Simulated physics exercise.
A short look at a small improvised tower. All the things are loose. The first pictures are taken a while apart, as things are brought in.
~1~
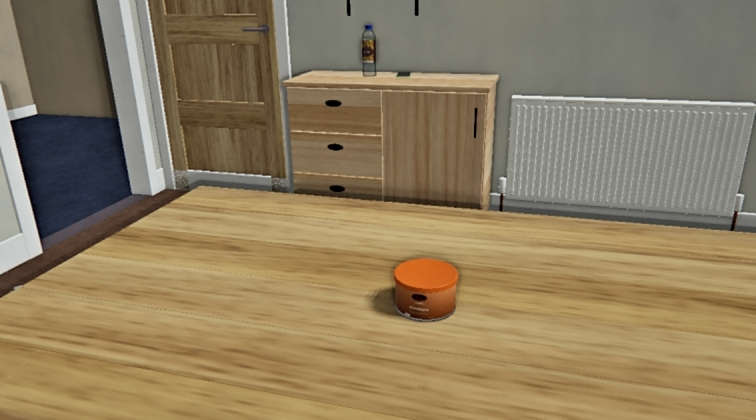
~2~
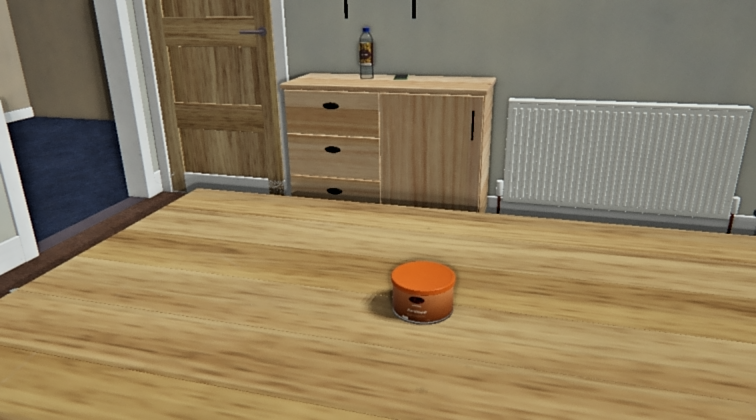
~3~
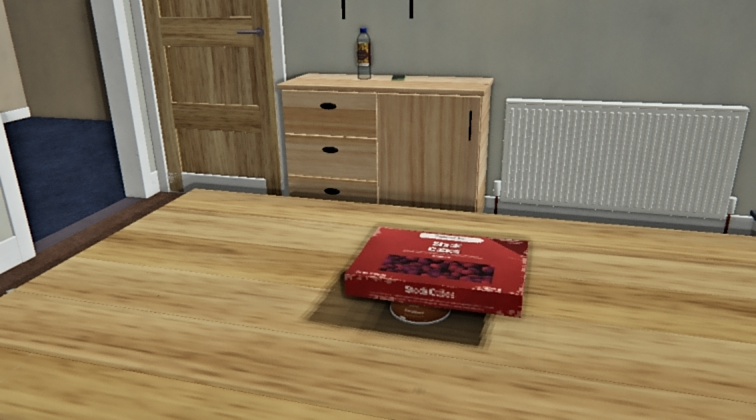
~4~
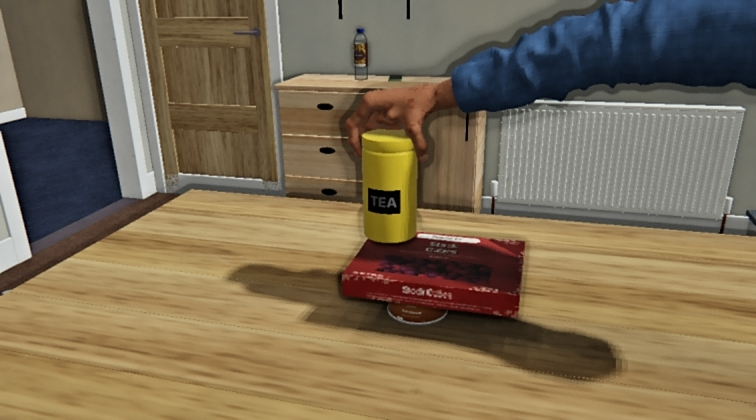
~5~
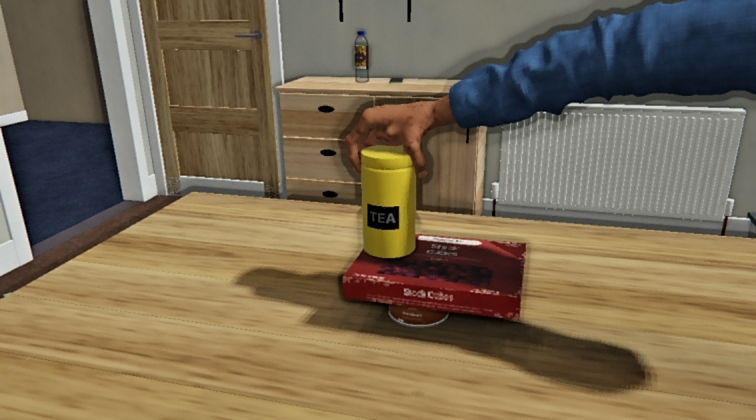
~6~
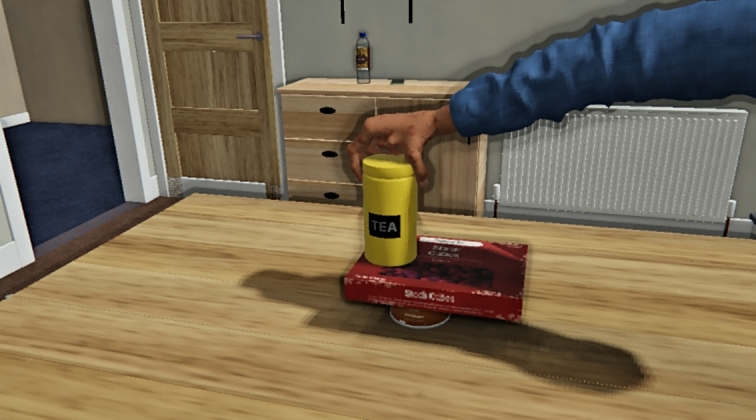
On a wooden table, an orange tub sat alone before a red box appeared on top of it, and then a blue-sleeved arm lowered a yellow tea jar onto the box's left side.
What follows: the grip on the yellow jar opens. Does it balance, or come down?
The stack stays up.
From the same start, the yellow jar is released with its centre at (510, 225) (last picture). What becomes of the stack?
Then it comes apart.
Then, 0.50 s past the last view, nothing moves.
Then, 1.30 s past the last view, yellow jar resting near (390, 210).
Finally, all 3 still in place. Final places as the last picture's camera would see them, yellow jar near (390, 210). The stack keeps its balance.
